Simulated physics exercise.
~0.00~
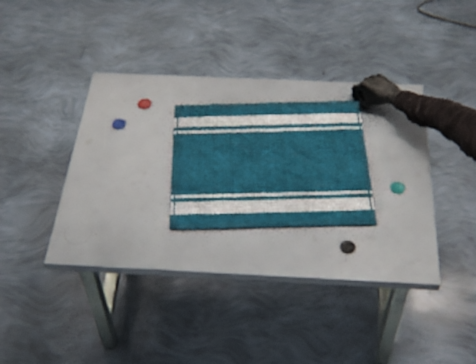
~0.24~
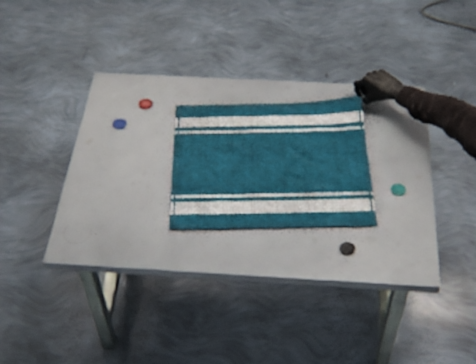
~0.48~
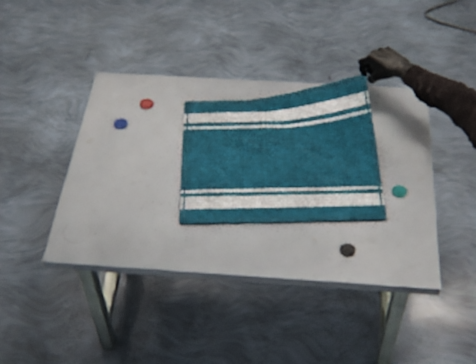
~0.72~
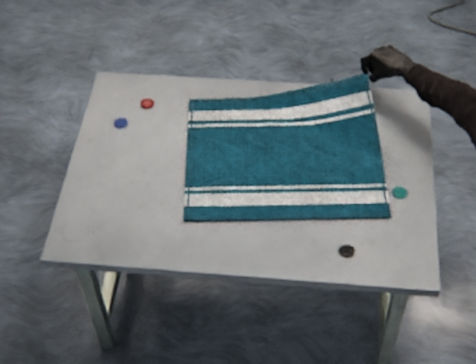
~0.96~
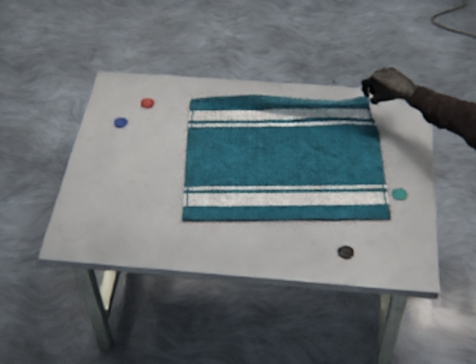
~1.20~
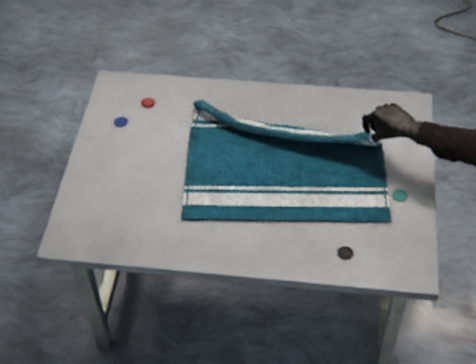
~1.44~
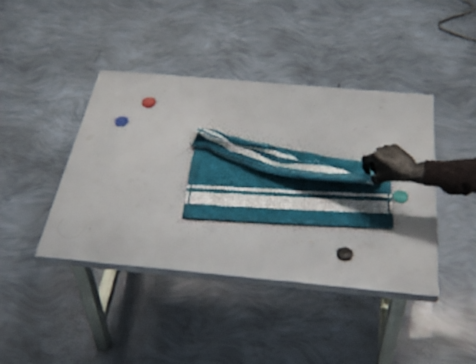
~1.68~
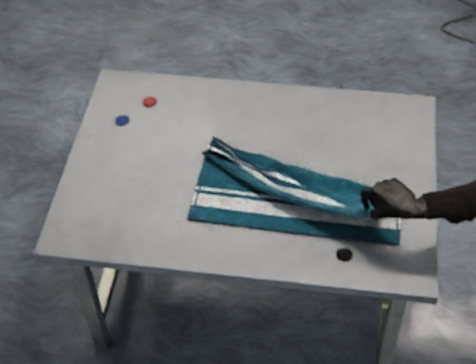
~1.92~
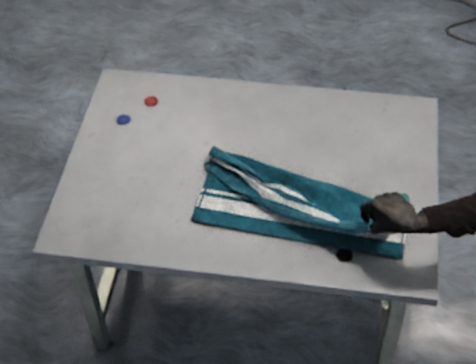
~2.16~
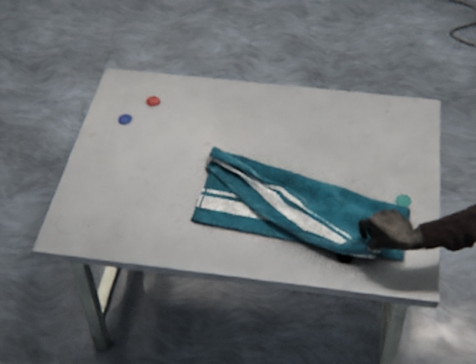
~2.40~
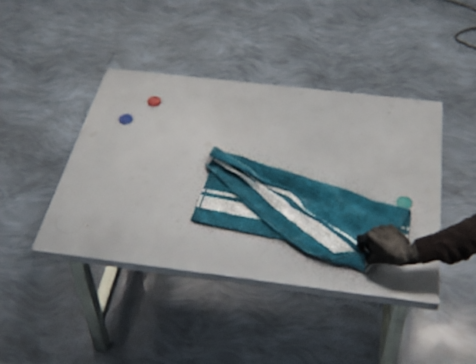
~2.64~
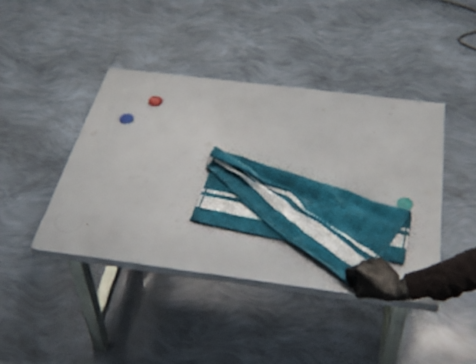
On a pale side table over a mottled grey floor, seen from above at an angle, lies a teal hand towel with white stripes. A red badge and a blue lid sit at the upper left, a teal disc at the right and a black cap near the front edge. A gloved hand at the right lifts the towel's far right corner, then draws it toward the front and lowers it. The towel folds over diagonally, covering the black cap. The hand ends at the lowered corner by the front edge, with the other three small things uncovered.
